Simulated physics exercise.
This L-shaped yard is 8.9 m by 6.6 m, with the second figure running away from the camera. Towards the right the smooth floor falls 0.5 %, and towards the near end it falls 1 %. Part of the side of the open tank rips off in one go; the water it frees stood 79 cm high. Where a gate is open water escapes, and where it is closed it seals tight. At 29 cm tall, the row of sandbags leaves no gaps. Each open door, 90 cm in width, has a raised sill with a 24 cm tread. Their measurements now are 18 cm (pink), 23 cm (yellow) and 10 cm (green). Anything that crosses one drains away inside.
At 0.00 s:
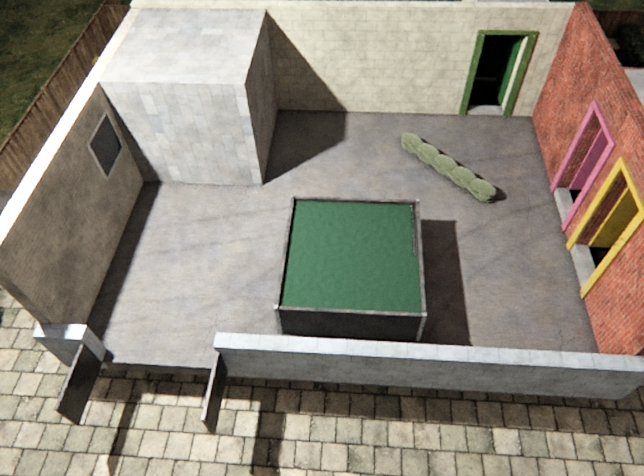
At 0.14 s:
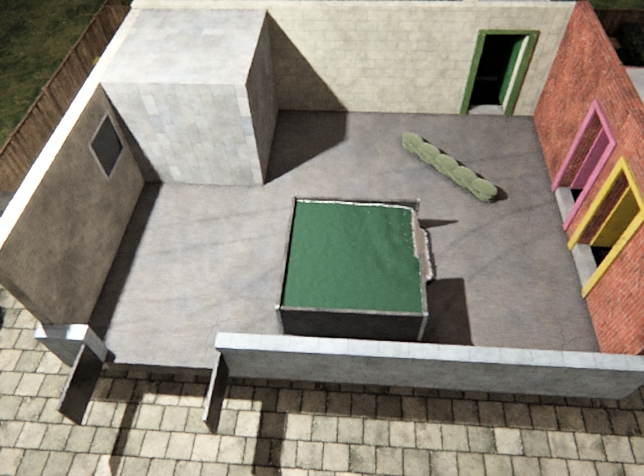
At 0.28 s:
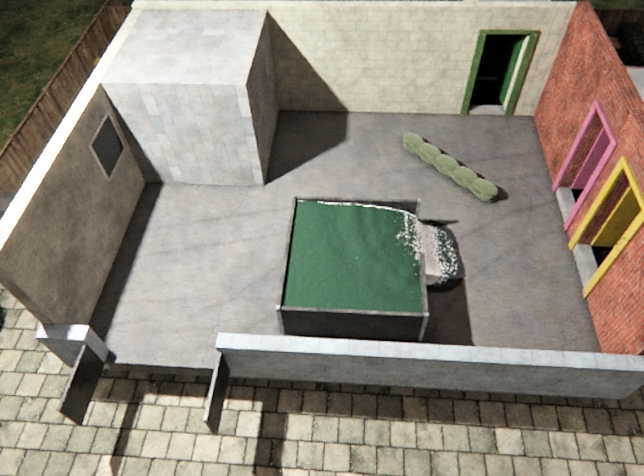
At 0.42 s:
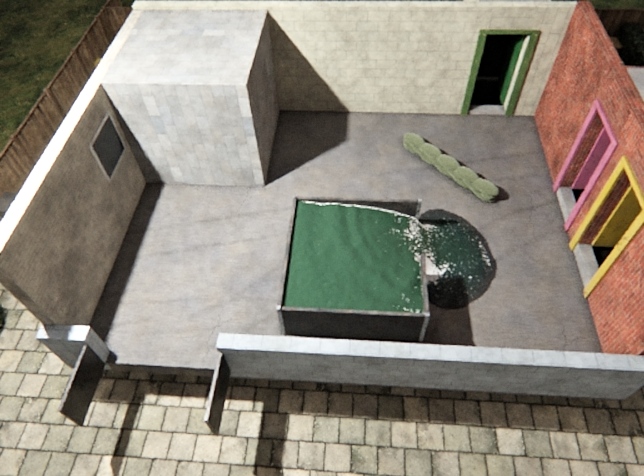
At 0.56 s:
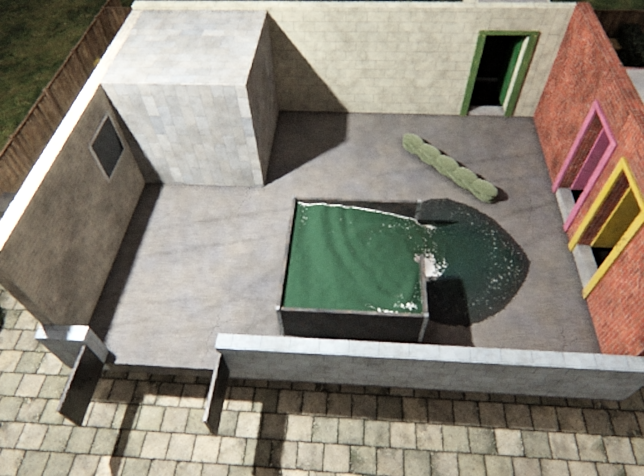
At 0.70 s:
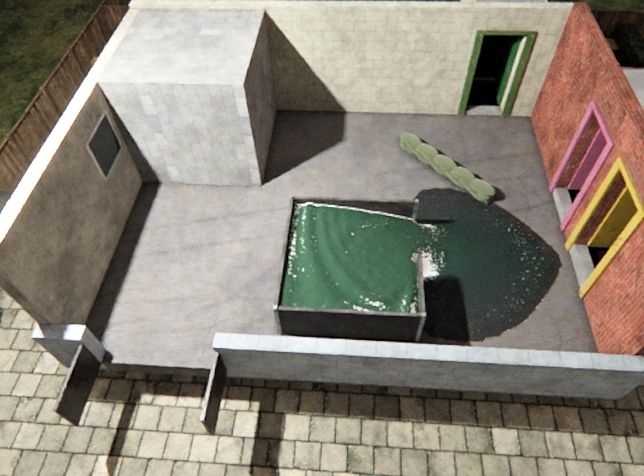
The clip opens on a walled yard where a square tank of still green water stands near a low row of sandbags. Part of the tank's right side gives way, and water pours through the gap, fanning out across the grey floor in a widening dark pool towards the yellow door.
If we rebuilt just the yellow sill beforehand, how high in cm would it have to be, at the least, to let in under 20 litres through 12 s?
I would say 33 cm at minimum.
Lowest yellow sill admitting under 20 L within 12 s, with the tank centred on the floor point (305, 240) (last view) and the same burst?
Roughly 31 centimetres.
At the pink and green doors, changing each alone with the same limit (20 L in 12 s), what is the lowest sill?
About 31 cm at pink and about 14.0 cm at green.
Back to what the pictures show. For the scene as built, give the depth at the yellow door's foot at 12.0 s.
It comes to about 11.5 centimetres deep.
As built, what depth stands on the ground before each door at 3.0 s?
In cm - pink: 29, yellow: 31, green: 15.
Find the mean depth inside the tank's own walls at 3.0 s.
I'd put it near 40 cm.
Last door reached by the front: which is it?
That'd be the green one.
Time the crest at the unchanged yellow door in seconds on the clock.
It peaks at about 2.0 s.
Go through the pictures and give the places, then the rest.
The first picture shows the open tank at (352, 253) is whole and still, 79 cm deep; the yellow door at (599, 238) is dry.
In the second picture, the gap is at (415, 245), the front 0.3 m out at (433, 276); the back of the open tank holds 79 cm.
In the third picture, water pours out at (415, 247) and has run 0.8 m, to (459, 275); about 13 cm deep outside, 79 cm at the back.
In the fourth picture, the front is at (491, 271), 1.4 m from the gap at (416, 248); 2.3 m2 of floor is wet, 79 cm left at the back.
In the fifth picture, water pours out at (415, 249) and has run 2.1 m, to (525, 265); about 6 cm deep outside, 78 cm at the back.
In the sixth picture, the gap is at (412, 248), the front 2.7 m out at (554, 266); the back of the open tank holds 72 cm; 0.4 m in a straight line remain to the yellow door at (597, 238).
After 1.4 s water covers 25 % of the floor, deepest (48 cm) near (416, 252); 34 cm at the yellow door, 19 litres in over its 23 cm sill.
After 3.0 s water covers 40 % of the floor, deepest (38 cm) near (602, 378); 31 cm at the yellow door, 113 litres in over its 23 cm sill.
After 12.0 s water covers 95 % of the floor, deepest (15 cm) near (591, 377); 11 cm at the yellow door, 135 litres in over its 23 cm sill.
At the yellow door as built, the water arrived by 0.8 s and peaked near 38 cm at 2.0 s.
With a sill of 27.5 cm, 64 litres would have come in within the 12 s; with 37 cm, 3 litres. So under 20 litres takes about 33 cm.
